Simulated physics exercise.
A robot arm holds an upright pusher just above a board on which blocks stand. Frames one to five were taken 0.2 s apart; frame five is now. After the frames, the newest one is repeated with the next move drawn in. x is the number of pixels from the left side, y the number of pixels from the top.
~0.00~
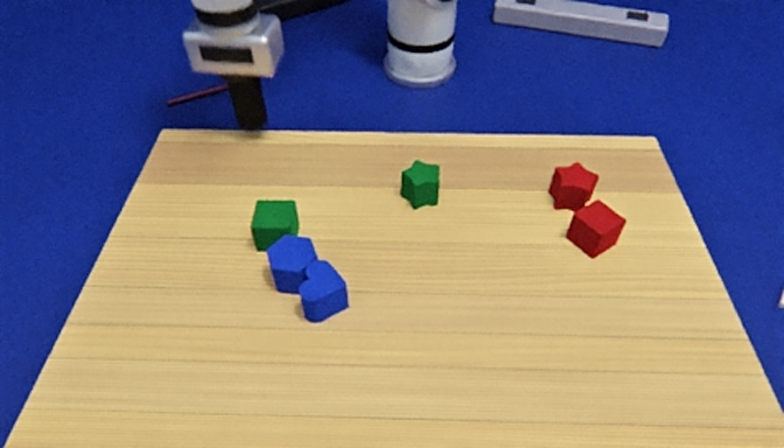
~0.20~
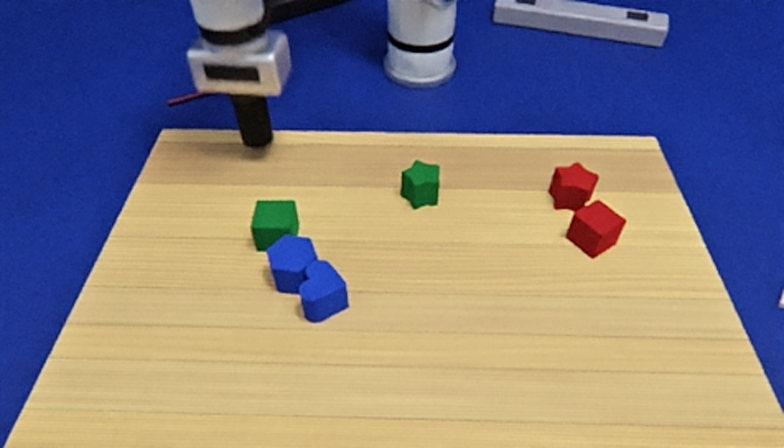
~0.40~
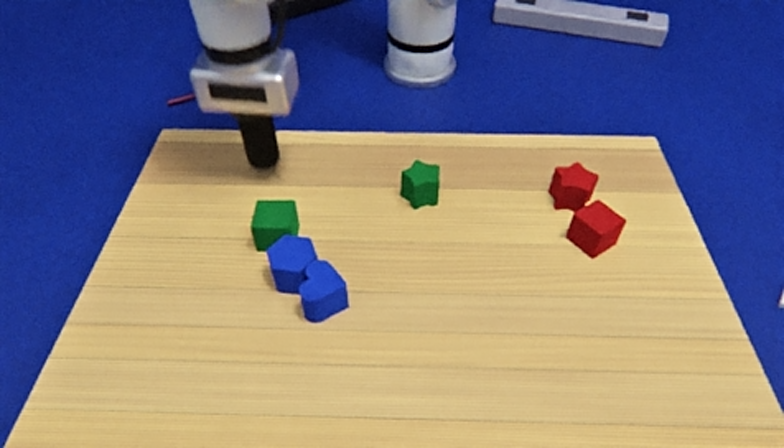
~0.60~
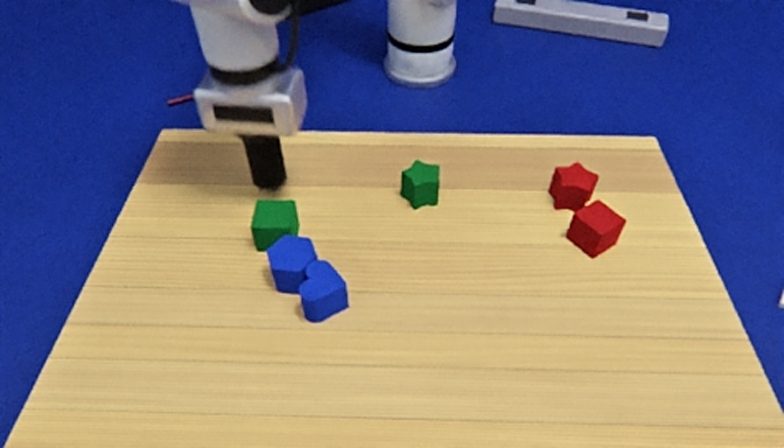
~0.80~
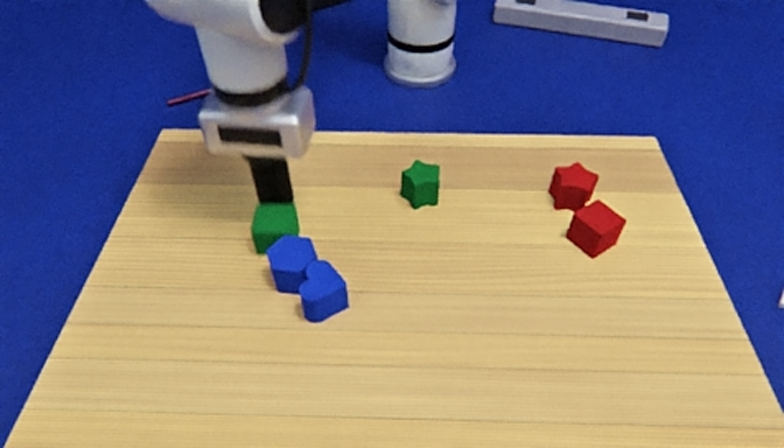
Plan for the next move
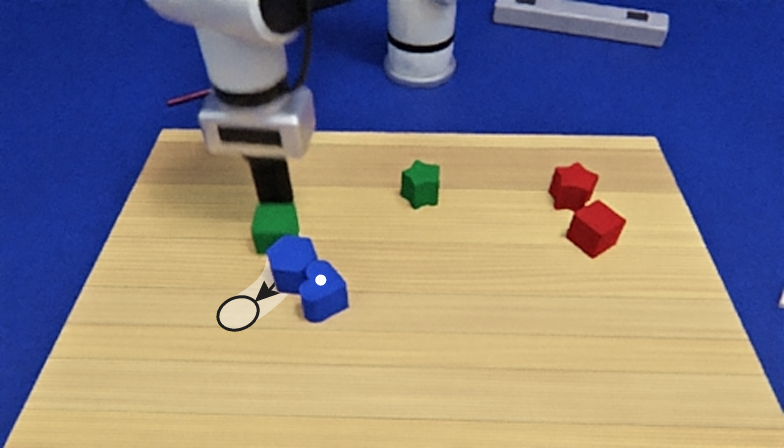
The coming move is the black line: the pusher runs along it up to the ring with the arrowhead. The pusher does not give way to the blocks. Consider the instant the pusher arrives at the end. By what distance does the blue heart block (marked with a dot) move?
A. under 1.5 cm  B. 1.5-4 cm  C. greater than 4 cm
Choice B: 1.5-4 cm.
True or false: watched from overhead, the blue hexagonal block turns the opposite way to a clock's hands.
The statement is true.
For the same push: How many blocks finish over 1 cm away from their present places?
Count: 3 or more.
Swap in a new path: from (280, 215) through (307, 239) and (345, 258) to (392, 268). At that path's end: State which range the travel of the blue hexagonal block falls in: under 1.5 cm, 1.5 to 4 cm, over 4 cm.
The shift is from 1.5 to 4 cm.
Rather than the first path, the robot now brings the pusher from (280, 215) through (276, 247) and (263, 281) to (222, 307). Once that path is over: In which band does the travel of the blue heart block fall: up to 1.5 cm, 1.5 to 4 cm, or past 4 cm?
I'd go with 1.5 to 4 cm for this block.
The drawn path runs from (280, 215) by way of (284, 247) and (276, 282) to (238, 313); the dot is on the blue heart block.
The first path, step by step. One third of the way, pusher (281, 233); green square (270, 254); blue hexagonal block (294, 289), turned 40° anticlockwise; blue heart block (336, 295).
Two thirds of the way, pusher (272, 269); green square (251, 292), turned 20° clockwise; blue hexagonal block (291, 309), turned 75° anticlockwise; blue heart block (338, 297), turned 15° anticlockwise.
At the end, pusher (233, 299); green square (223, 328), turned 10° anticlockwise; blue hexagonal block (291, 309), turned 75° anticlockwise; blue heart block (338, 297), turned 20° anticlockwise.
